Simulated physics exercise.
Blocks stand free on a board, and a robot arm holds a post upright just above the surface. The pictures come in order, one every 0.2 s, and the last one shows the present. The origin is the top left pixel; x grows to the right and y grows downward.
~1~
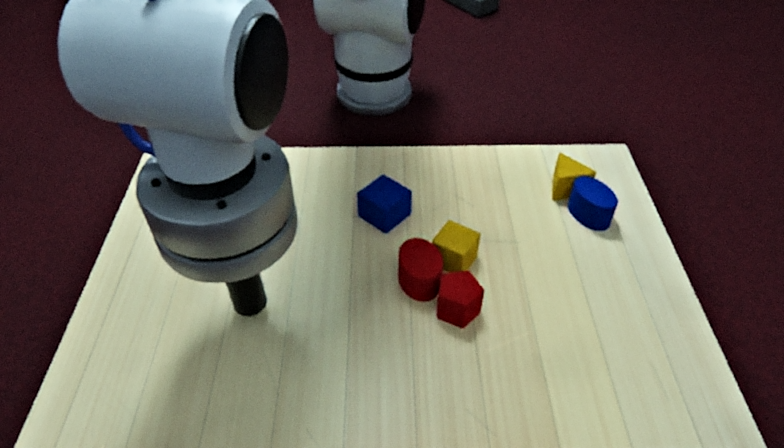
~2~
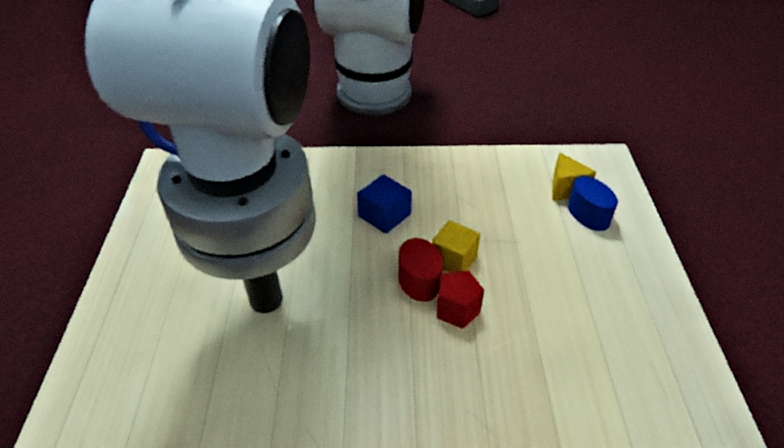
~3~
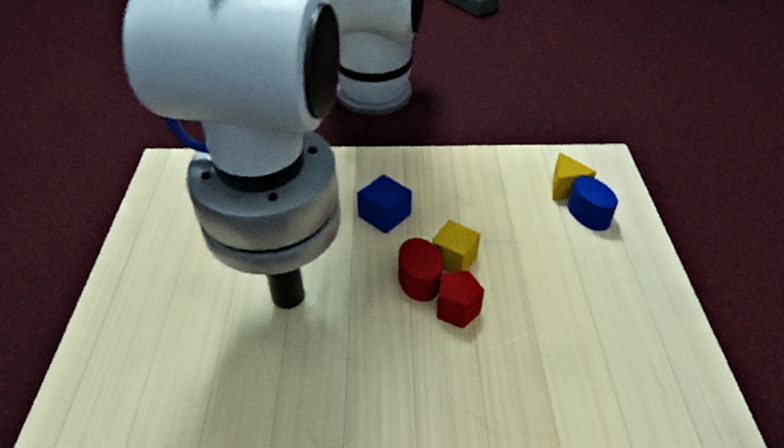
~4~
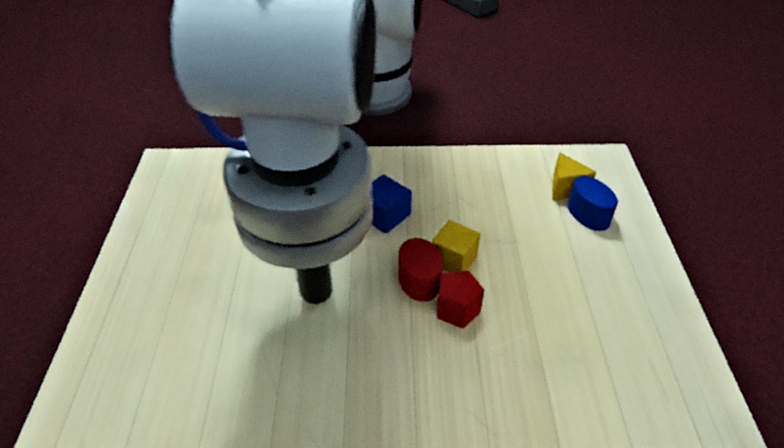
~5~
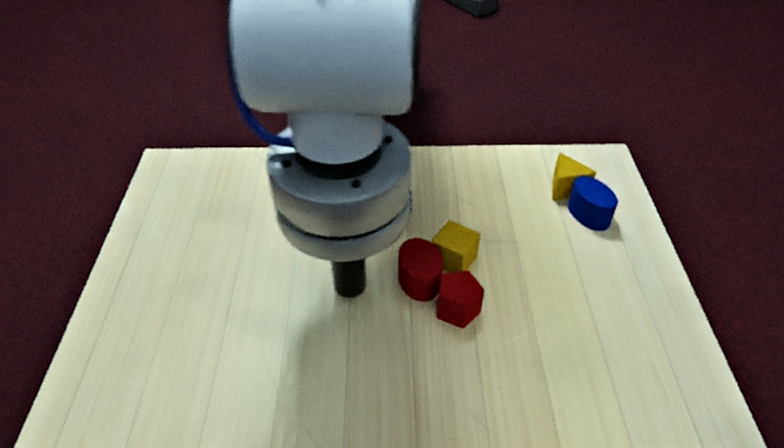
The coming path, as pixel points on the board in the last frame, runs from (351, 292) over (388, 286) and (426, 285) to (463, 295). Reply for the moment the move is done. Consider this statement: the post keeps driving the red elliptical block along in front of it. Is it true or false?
My answer: False.
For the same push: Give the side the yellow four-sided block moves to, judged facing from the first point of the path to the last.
Well, taking the path from its start to its end as straight ahead, the yellow four-sided block moves to the left.
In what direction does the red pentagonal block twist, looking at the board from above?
The block spins clockwise.
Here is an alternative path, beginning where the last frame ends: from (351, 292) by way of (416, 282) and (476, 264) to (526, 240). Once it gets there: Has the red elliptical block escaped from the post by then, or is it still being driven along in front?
The post should keep driving it forward.
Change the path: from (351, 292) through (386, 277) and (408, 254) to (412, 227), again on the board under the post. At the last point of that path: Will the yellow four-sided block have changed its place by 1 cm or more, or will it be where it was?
It gets pushed out of place.
On the path given first. One third of the way, post at (389, 280); red elliptical block at (425, 256).
Two thirds of the way, post at (426, 278); red elliptical block at (461, 248), turned 25° anticlockwise; yellow four-sided block at (479, 224); red pentagonal block at (467, 288), turned 20° clockwise.
At the end, post at (464, 288); blue four-sided block still; red elliptical block at (486, 248), turned 60° anticlockwise; yellow four-sided block at (486, 219), turned 15° anticlockwise; red pentagonal block at (482, 300), turned 60° clockwise.
